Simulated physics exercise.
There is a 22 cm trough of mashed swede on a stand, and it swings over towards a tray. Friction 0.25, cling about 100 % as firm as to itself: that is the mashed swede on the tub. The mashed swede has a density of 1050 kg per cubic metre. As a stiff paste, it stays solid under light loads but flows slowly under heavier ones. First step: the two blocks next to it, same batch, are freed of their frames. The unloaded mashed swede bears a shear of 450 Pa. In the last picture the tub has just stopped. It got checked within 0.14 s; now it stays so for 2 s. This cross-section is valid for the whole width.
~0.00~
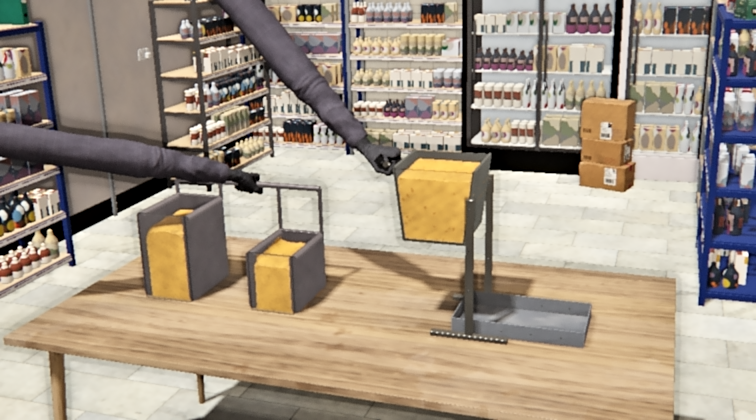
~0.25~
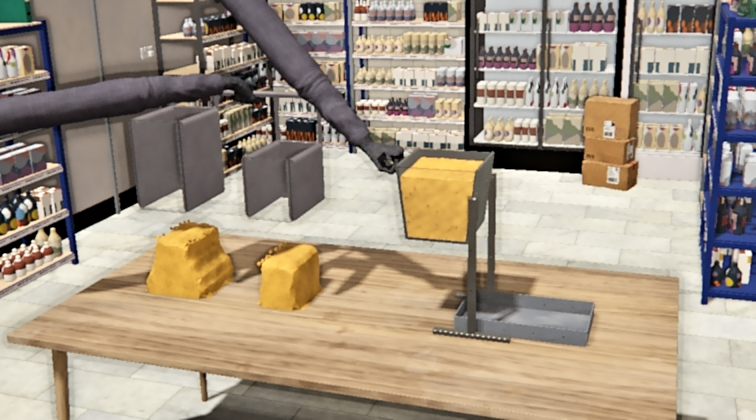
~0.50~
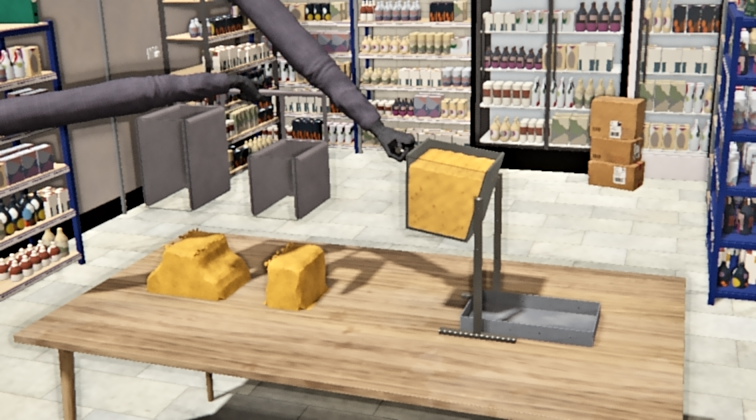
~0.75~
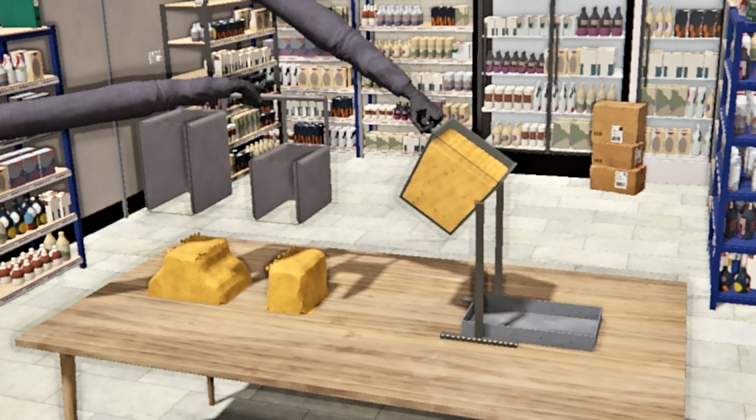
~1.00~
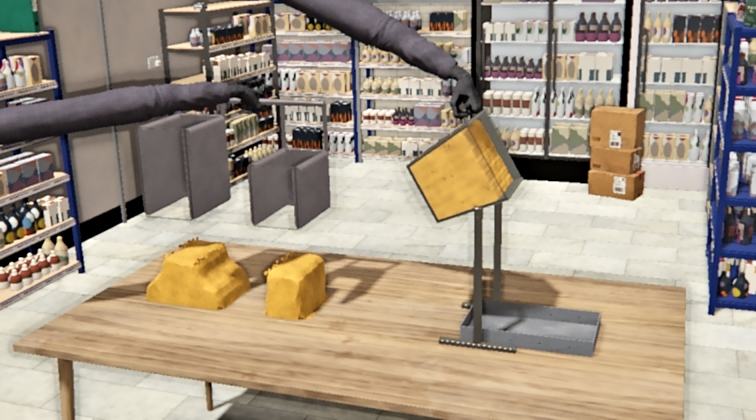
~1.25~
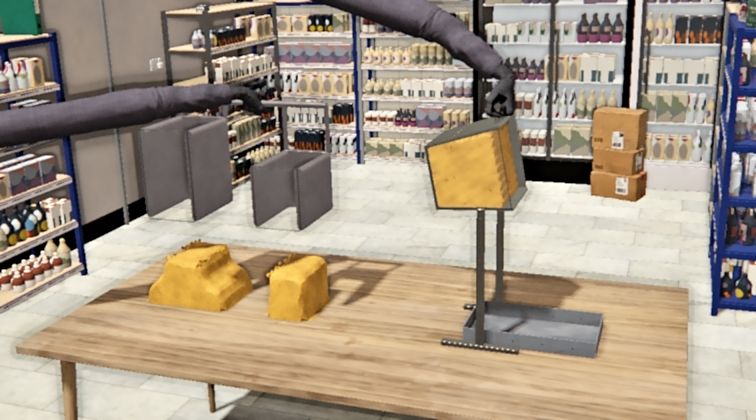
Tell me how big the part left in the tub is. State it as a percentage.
I would say about 100 percent.
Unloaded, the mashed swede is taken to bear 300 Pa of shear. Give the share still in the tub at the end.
It would come to about 65 %.
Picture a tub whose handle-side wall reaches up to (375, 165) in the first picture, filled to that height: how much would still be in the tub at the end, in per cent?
Roughly 55 %.
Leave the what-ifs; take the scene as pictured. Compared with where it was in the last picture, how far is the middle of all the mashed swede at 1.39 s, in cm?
Roughly 0 cm.
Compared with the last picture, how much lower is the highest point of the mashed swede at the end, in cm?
1 cm or so.
After 1.39 s, the tub is at 80 degrees and holds 100 %.
After 1.56 s, the tub is at 80 degrees and holds 100 %.
After 1.73 s, the tub is at 80 degrees and holds 100 %.
After 1.90 s, the tub is at 80 degrees and holds 100 %.
After 3.25 s, at the end, the tub is at 80 degrees and holds 100 %.
